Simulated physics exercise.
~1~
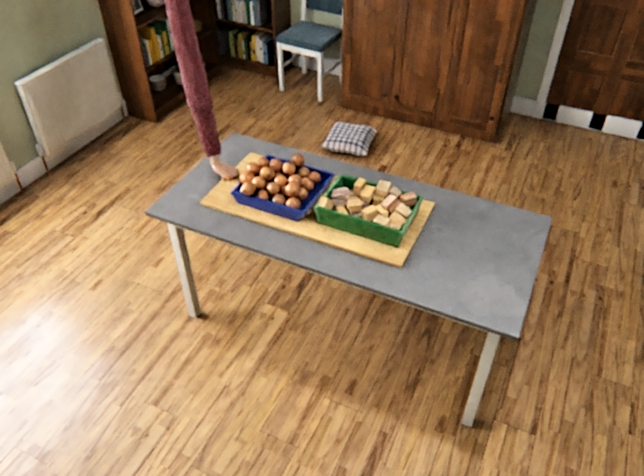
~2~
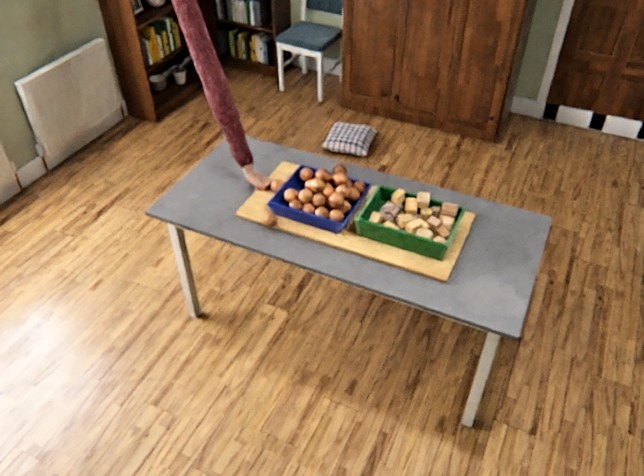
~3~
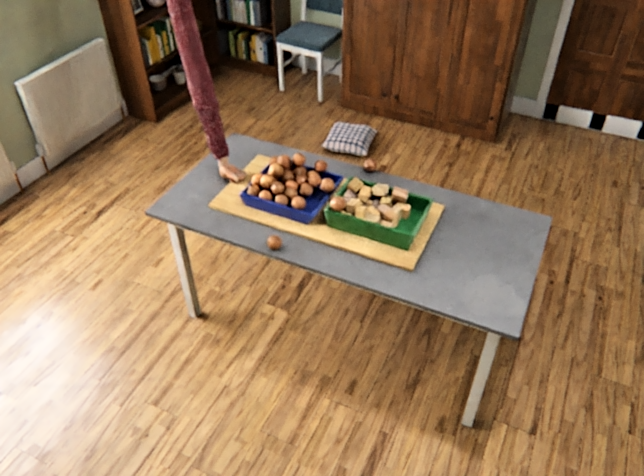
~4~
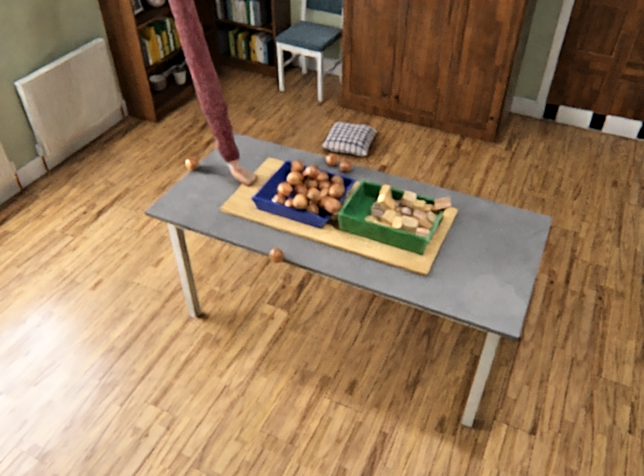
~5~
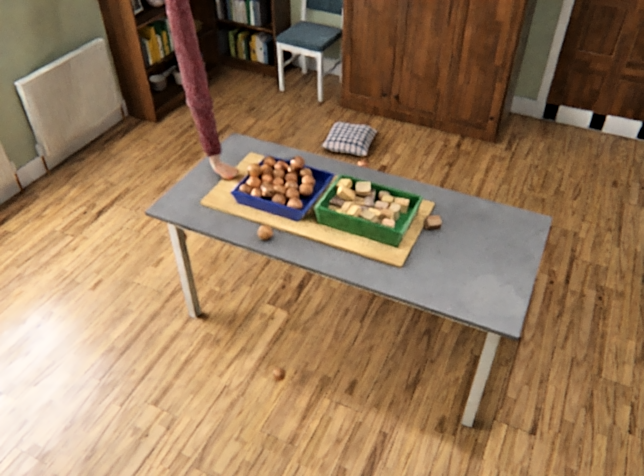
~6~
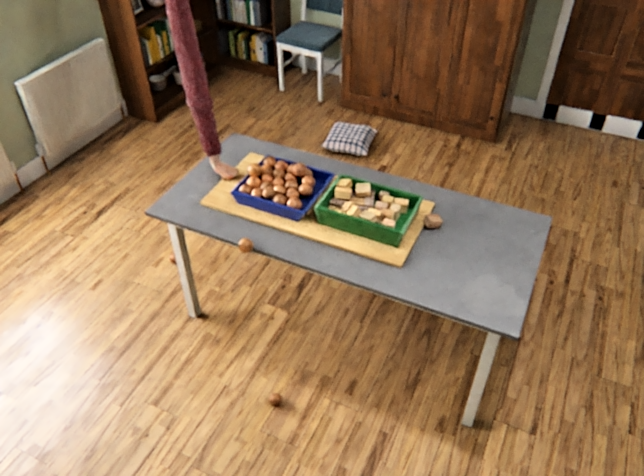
At the start, a hand reaching down in a long reddish sleeve holds the left end of a wooden board on a grey table, where a blue basket of onions sits beside a green basket of timber offcuts. The hand pushes the board to the right, then pulls it back left, and a few onions spill onto the tabletop. It shoves the board right once more, with more onions loose around it, and draws it back again. Finally the board rests where it began, both baskets still well filled, with stray pieces lying on the table and an onion on the floor.
